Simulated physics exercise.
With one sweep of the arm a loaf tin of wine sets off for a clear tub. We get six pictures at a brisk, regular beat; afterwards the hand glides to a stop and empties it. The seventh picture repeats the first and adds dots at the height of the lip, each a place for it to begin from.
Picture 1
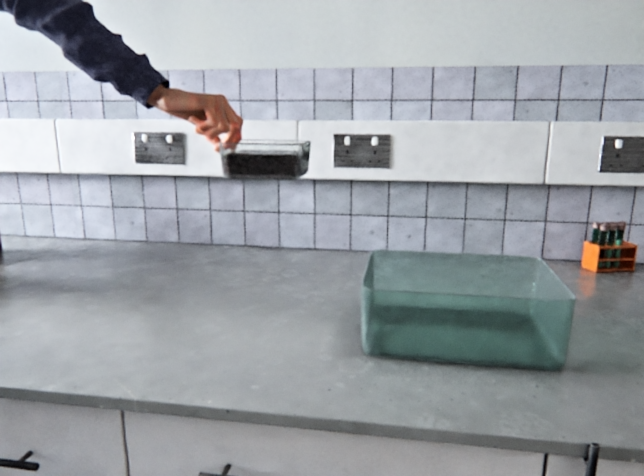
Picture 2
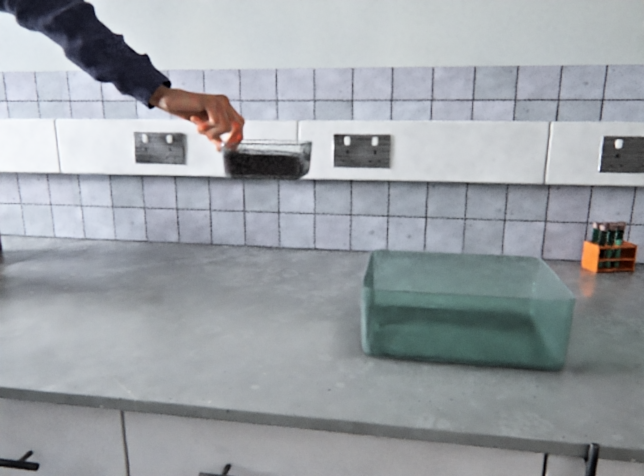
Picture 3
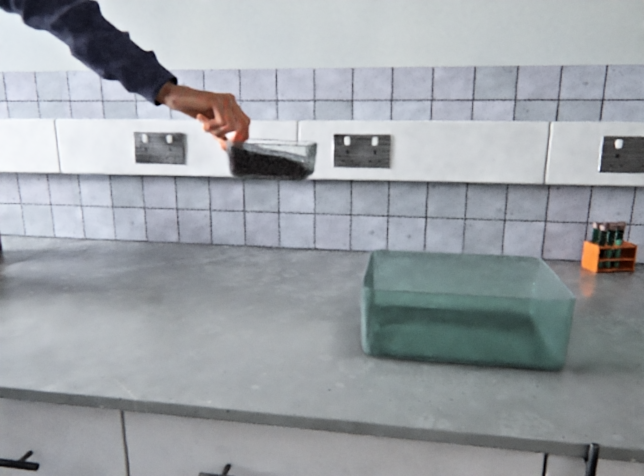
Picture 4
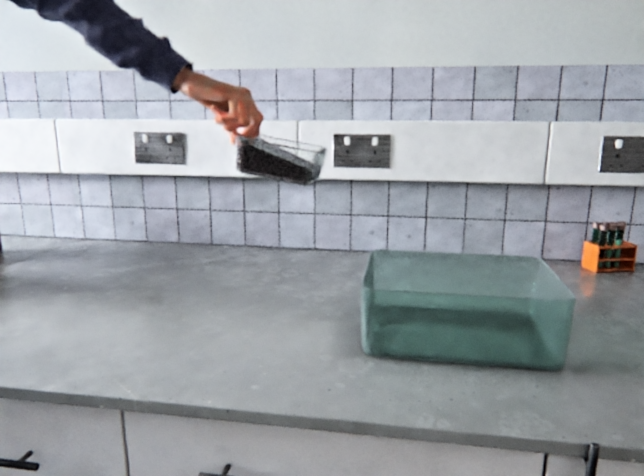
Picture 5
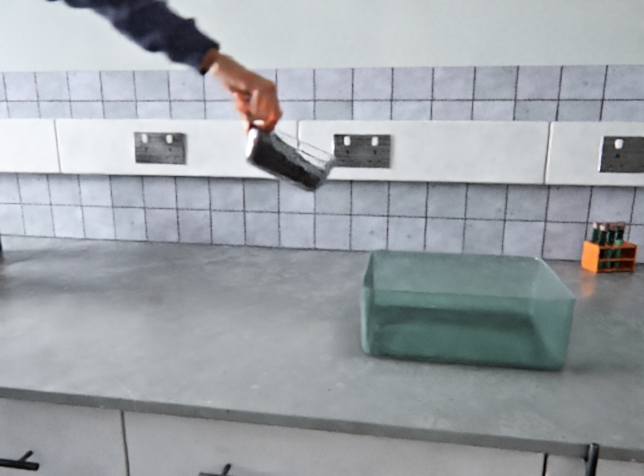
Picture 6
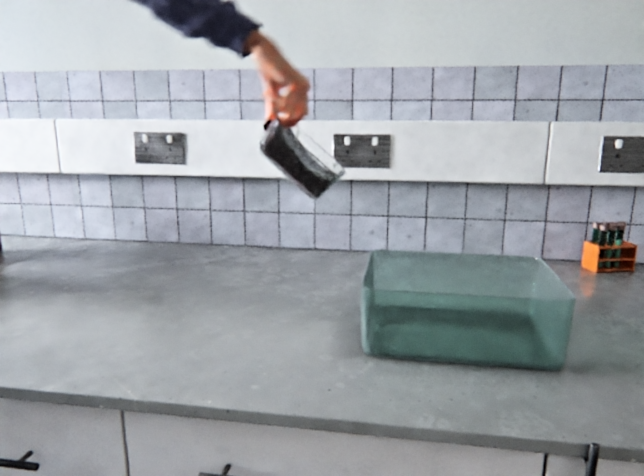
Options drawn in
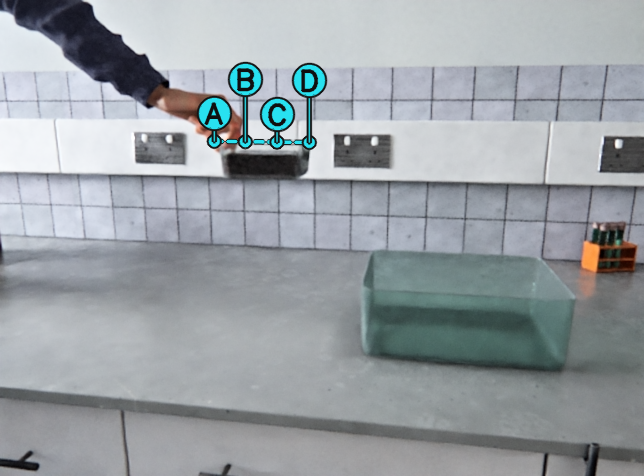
A hand held a small clear container of dark contents above a grey counter, then moved it right toward a large greenish clear tub, tilting it more and more steeply along the way.
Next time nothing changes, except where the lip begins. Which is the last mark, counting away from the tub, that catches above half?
Use spot C.
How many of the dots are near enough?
Two.
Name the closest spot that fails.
Spot B.
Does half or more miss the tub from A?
Yes, that goes wrong.
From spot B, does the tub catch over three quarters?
No.
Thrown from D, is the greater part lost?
No.
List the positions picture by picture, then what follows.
The first frame shows upright, lip at (305, 142); tub from (362, 352) to (564, 368); nothing has left yet.
The second frame shows upright, lip at (307, 142); nothing has left yet.
The third frame shows upright, lip at (312, 143); nothing has left yet.
The fourth frame shows tipped about 10°, lip at (322, 149); nothing has left yet.
The fifth frame shows tipped about 23°, lip at (333, 160); wine is over the rim, down to (256, 127).
The sixth frame shows tipped about 41°, lip at (343, 173); wine is over the rim, down to (271, 129).
On the marked copy, A at (214, 141); B at (245, 141); C at (277, 142); D at (309, 142).
With A, about 0 % lands in the tub, 99 % falls short.
With B, about 22 % lands in the tub, 75 % falls short and 3 % goes beside or beyond.
With C, about 67 % lands in the tub, 25 % falls short and 8 % goes beside or beyond.
With D, about 87 % lands in the tub, 5 % falls short and 9 % goes beside or beyond.
